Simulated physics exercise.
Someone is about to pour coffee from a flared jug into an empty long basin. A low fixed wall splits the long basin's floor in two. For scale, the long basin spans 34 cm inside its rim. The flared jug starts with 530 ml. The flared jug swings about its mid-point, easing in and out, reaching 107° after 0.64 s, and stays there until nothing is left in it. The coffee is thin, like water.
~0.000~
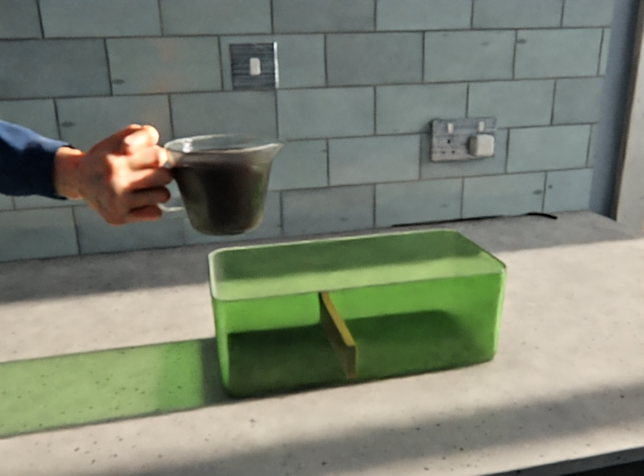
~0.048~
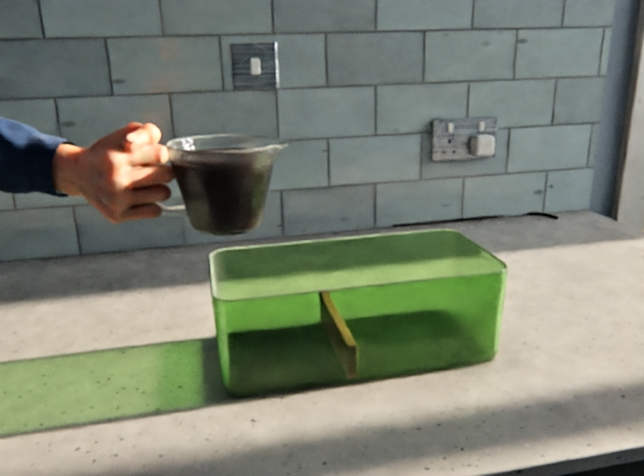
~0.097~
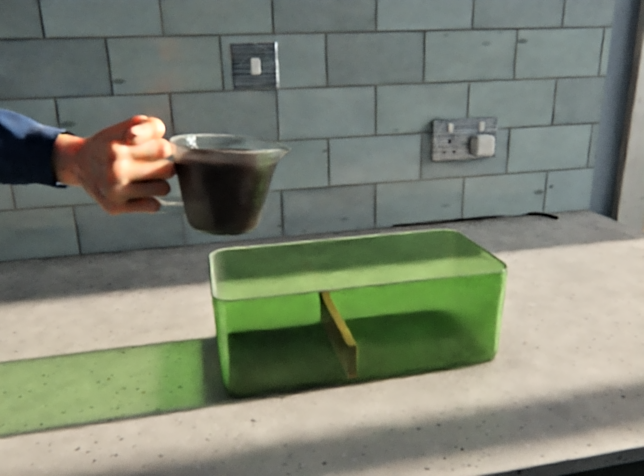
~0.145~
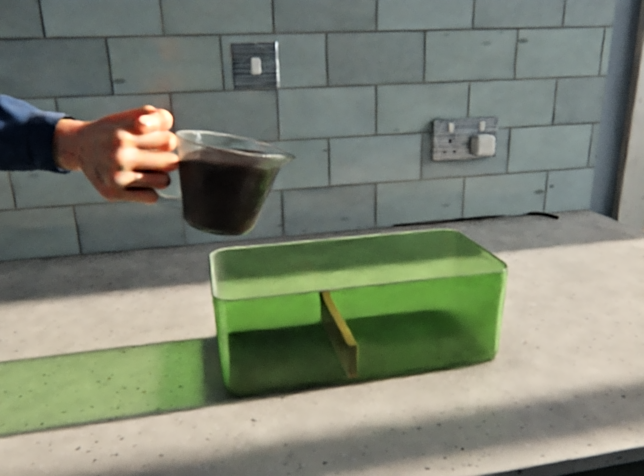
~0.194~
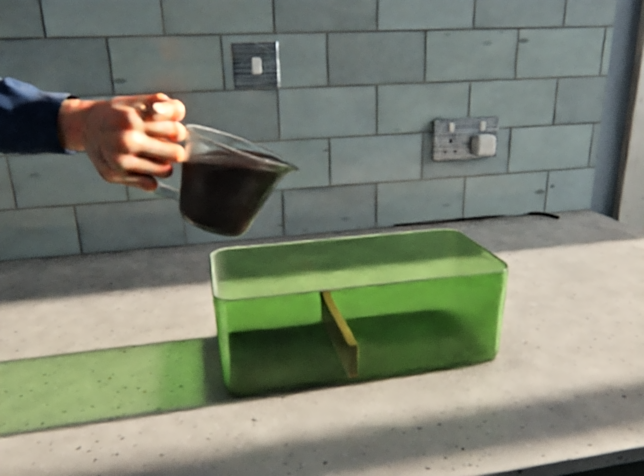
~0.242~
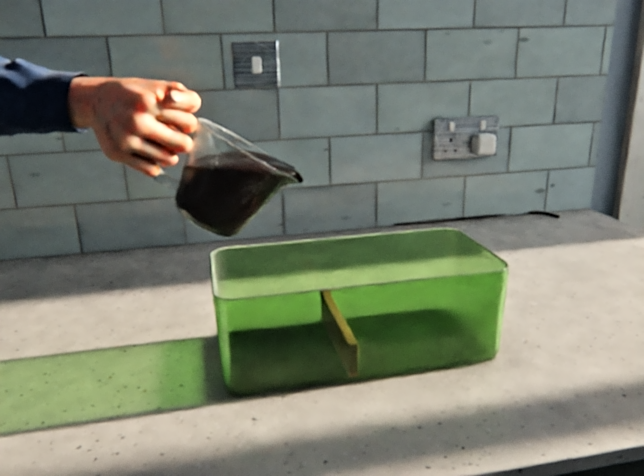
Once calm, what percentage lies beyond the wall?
The far part has some 33 per cent.
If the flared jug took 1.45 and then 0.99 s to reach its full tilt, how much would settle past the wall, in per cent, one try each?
First 55, then 45 per cent.
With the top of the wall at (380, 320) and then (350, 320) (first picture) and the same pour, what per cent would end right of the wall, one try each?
First 15, then 20 per cent.
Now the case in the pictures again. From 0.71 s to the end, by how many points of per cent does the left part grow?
Some 1 per cent.
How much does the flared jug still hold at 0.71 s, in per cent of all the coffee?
About 2 per cent.
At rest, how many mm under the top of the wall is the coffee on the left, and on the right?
Some 28 mm on the left and 38 mm on the right.
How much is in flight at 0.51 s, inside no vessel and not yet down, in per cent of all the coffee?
Near 20 in a hundred.
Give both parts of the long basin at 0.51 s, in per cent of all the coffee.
Left about 22, right about 24.
After 0.51 s the tilt is 97° and 33 per cent is still to pour, 22 is left of the wall and 24 right of it.
After 0.71 s the tilt is 107° and 2 per cent is still to pour, 65 is left of the wall and 29 right of it.
After 0.92 s the tilt is 107° and 0 per cent is still to pour, 66 is left of the wall and 32 right of it.
After 1.14 s the tilt is 107° and 0 per cent is still to pour, 66 is left of the wall and 33 right of it.
In the end 66 per cent lies left of the wall, 33 right of it and 2 outside.
